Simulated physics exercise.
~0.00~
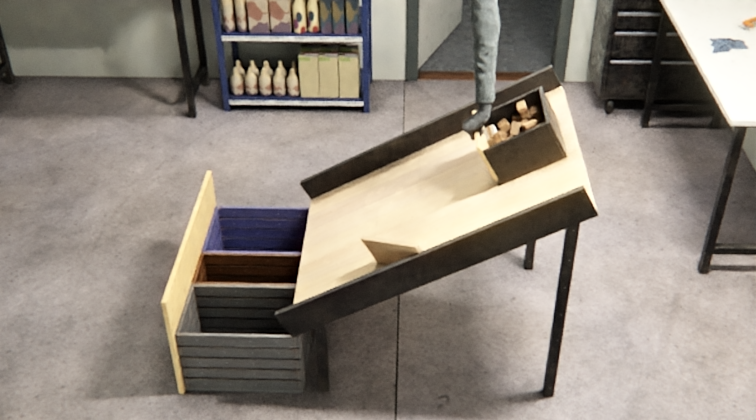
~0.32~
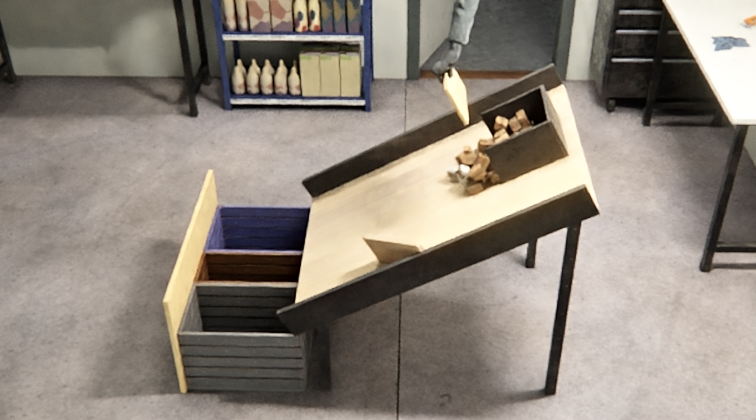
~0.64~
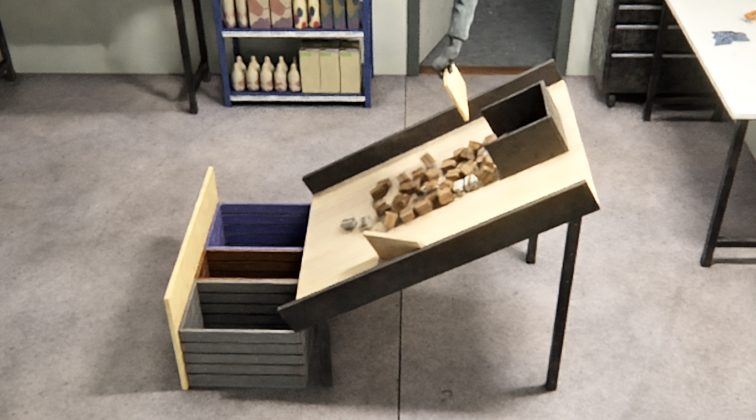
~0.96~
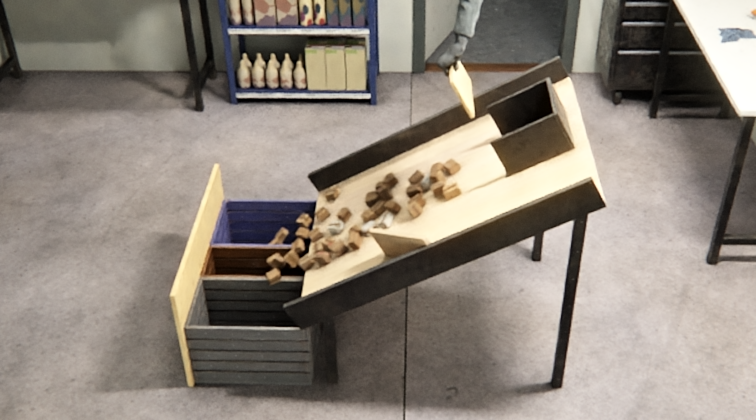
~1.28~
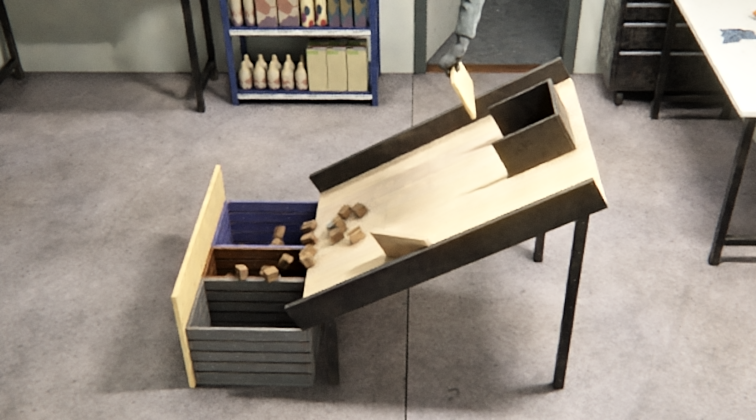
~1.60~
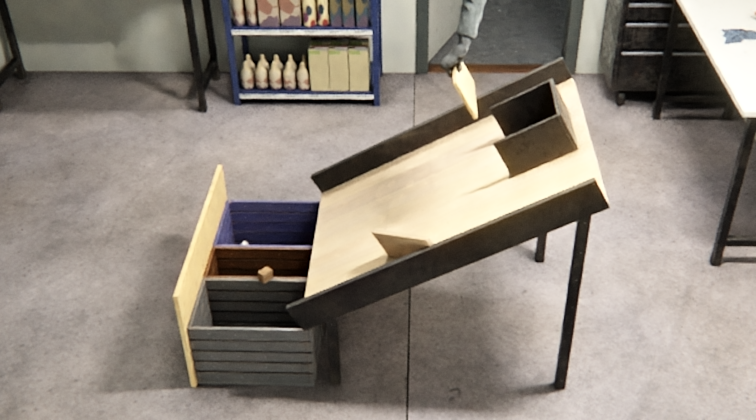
Small brown blocks tumbling from a black pen as a gloved hand lifts the gate, sliding down a walled ramp into bins.
